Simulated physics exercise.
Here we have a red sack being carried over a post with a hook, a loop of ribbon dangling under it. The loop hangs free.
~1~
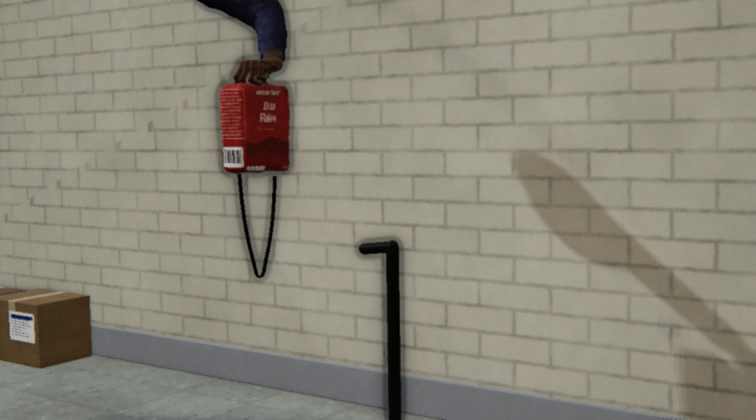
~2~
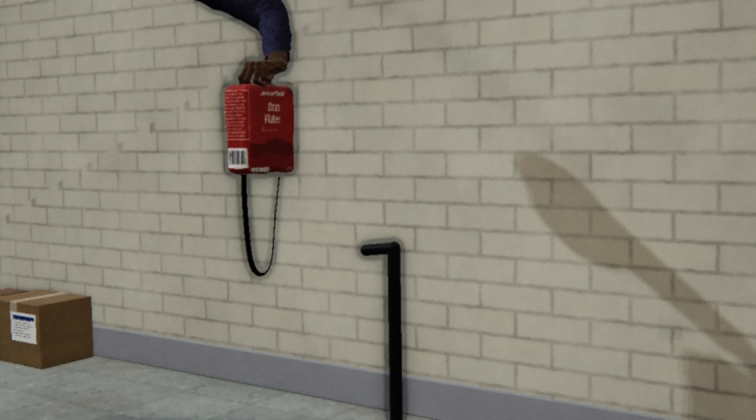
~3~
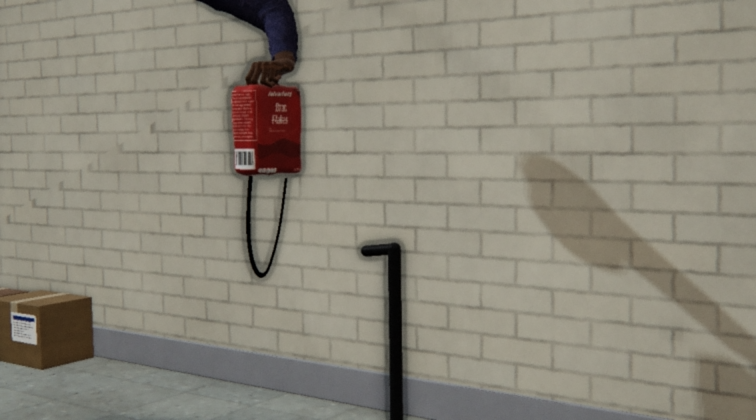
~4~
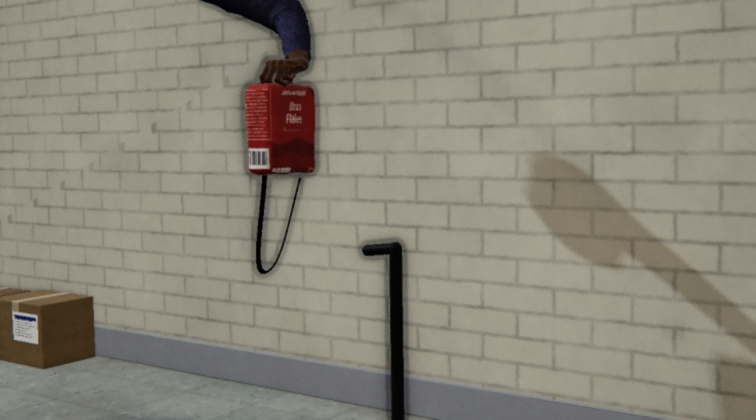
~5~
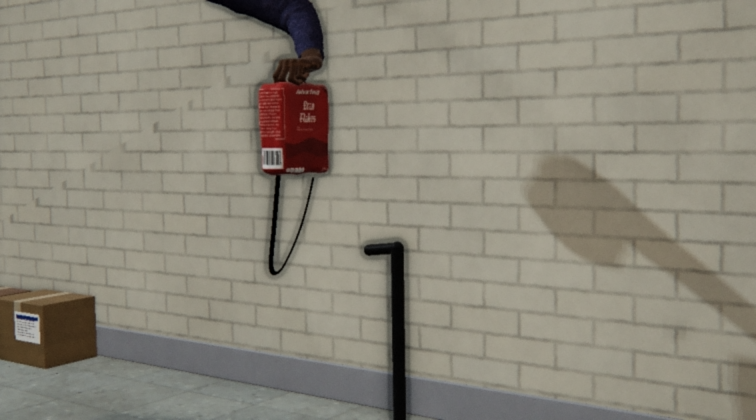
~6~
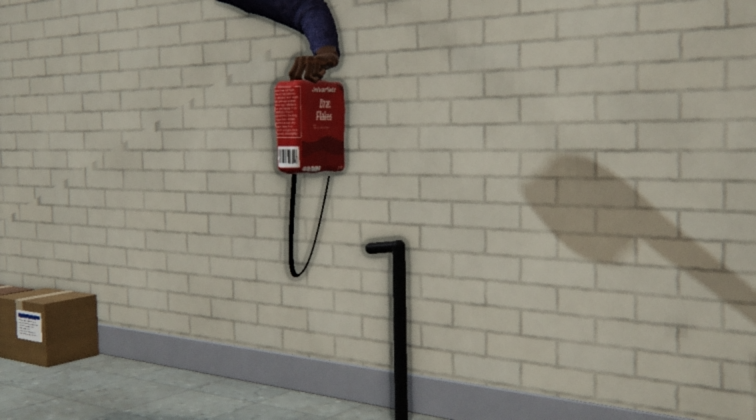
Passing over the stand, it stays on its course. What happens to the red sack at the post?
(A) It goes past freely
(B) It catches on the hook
(B) It catches on the hook.
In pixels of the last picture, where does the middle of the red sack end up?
Resting spot: Roughly (464, 125).
Then, 0.16 s after the last picture, sack nearing the post near (331, 127).
Then, 0.56 s after the last picture, sack over the post near (383, 126).
Then, 1.00 s after the last picture, sack past the post near (445, 125).
At rest, sack past the post near (464, 125); loop tight round the post, hand stopped. The red sack snags on the hook.
